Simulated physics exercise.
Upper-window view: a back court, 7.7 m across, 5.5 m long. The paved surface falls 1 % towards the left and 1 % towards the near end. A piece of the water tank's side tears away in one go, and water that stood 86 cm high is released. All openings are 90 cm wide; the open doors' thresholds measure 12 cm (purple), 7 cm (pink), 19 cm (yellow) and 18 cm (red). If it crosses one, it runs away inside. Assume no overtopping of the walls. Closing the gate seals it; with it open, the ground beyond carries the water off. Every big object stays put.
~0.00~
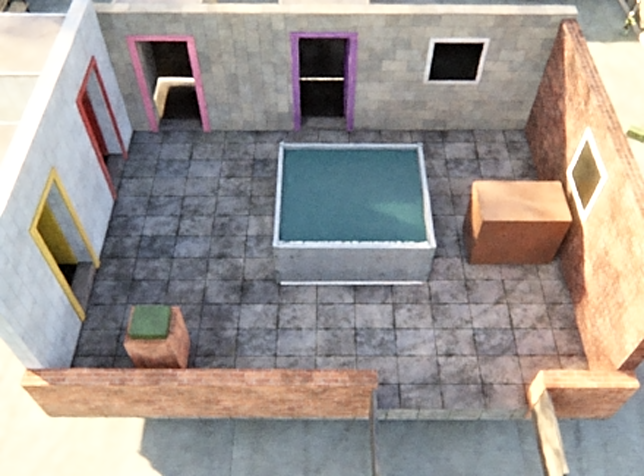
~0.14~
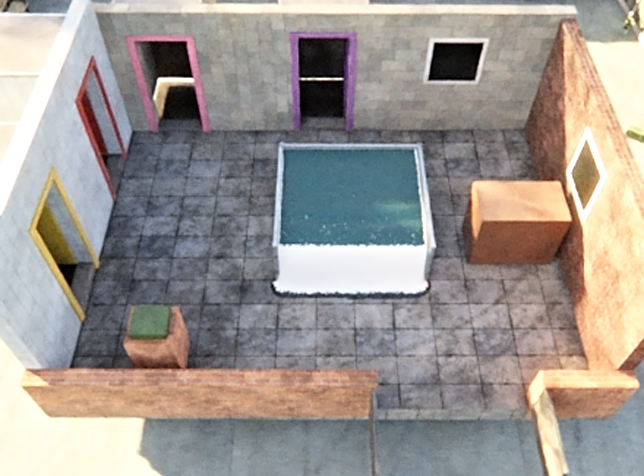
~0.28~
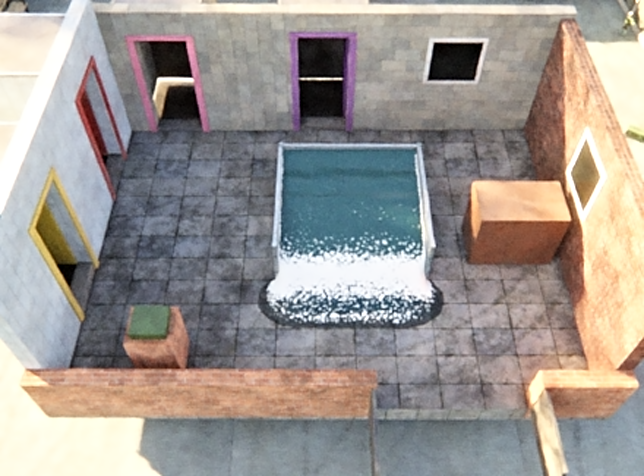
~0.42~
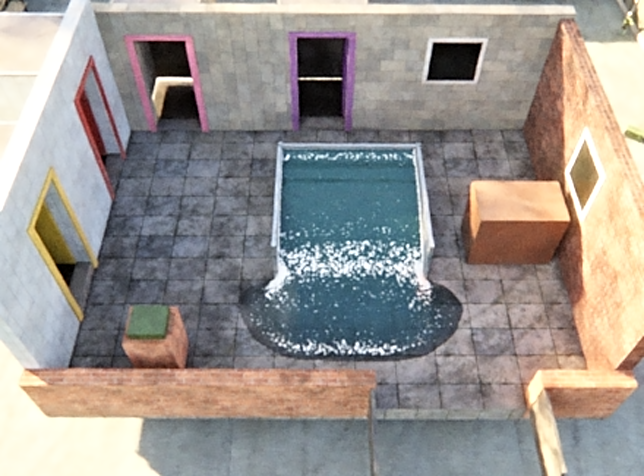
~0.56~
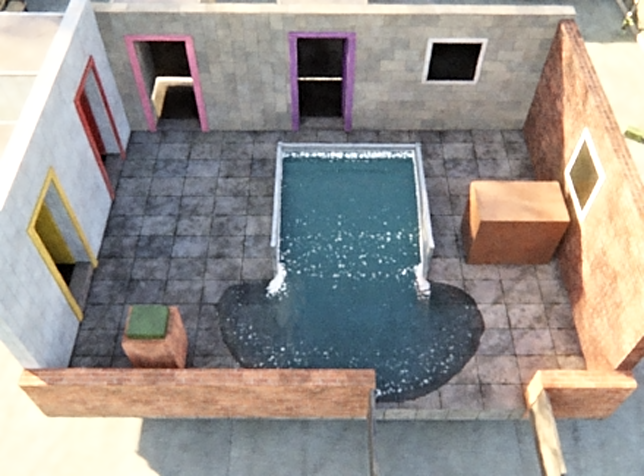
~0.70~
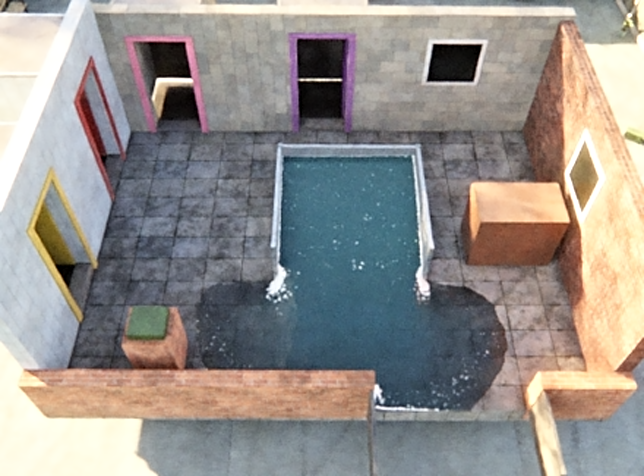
A large square tank of blue-green water stands in a walled, grey-paved court seen from above, the view unmoving. Pink and purple doorframes line the grey back wall beside a white-edged window, red and yellow ones the pale left wall, with brown blocks on either side. The tank's near side gives way, and foaming white water pours out, spreading across the paving in a widening dark pool to the near wall.
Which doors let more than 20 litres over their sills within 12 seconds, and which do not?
In the end the purple door will hold enough water back; the pink door will not hold enough water back; the yellow door will hold enough water back; the red door will hold enough water back.
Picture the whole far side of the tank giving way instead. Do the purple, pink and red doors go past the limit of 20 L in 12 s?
Door by door - purple: Out of bounds, pink: Out of bounds, red: Out of bounds.
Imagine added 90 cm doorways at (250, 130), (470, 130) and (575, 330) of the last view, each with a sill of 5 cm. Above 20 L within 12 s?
Taking them in order, the first gets enough, the second too little and the third too little.
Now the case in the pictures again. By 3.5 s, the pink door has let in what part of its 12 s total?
Some 0 per cent by then.
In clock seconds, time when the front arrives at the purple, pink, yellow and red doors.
Times: Purple 4.5 seconds, pink 3.6 seconds, yellow 2.2 seconds, red 3.2 seconds.
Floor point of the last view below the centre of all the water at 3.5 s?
Roughly (284, 298) in the last picture.
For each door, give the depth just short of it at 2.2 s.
Purple 0 cm, pink 0 cm, yellow 4 cm, red 0 cm.
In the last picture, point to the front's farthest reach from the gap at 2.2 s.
Point: Roughly (62, 394) in the last view.
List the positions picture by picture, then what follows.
Still water, 86 cm deep, in the water tank at (352, 195), in the first picture.
Water pours out at (352, 270) and has run 1.2 m, to (274, 284); typically 7 cm deep outside, 86 cm at the water tank's back, in the second picture.
The front is at (265, 306), 1.4 m from the gap at (352, 270); 1.8 m2 of floor is under water; 86 cm left at the back of the water tank, in the third picture.
Water pours out at (351, 272) and has run 1.7 m, to (255, 330); typically 13 cm deep outside, 80 cm at the water tank's back, in the fourth picture.
The front is at (466, 355), 2.2 m from the gap at (350, 272); 6.3 m2 of floor is under water; 72 cm left at the back of the water tank, in the fifth picture.
Water pours out at (350, 274) and has run 2.7 m, to a hidden place; typically 10 cm deep outside, 74 cm at the water tank's back, in the sixth picture.
After 1.4 s water covers 30 % of the floor and is deepest (60 cm) near (338, 394); purple door not reached, pink door not reached, yellow door not reached, red door not reached.
After 2.2 s water covers 35 % of the floor and is deepest (55 cm) near (190, 371); purple door not reached, pink door not reached, yellow door 4 cm at the sill, 0 L in, red door not reached.
After 3.5 s water covers 65 % of the floor and is deepest (30 cm) near (190, 371); purple door not reached, pink door not reached, yellow door 8 cm at the sill, 0 L in, red door 12 cm at the sill, 0 L in.
After 7.0 s water covers 80 % of the floor and is deepest (16 cm) near (119, 180); purple door 5 cm at the sill, 0 L in, pink door 13 cm at the sill, 138 L in, yellow door 9 cm at the sill, 0 L in, red door 14 cm at the sill, 0 L in.
After 12.0 s water covers 100 % of the floor and is deepest (14 cm) near (112, 394); purple door 5 cm at the sill, 0 L in, pink door 5 cm at the sill, 162 L in, yellow door 10 cm at the sill, 0 L in, red door 7 cm at the sill, 0 L in.
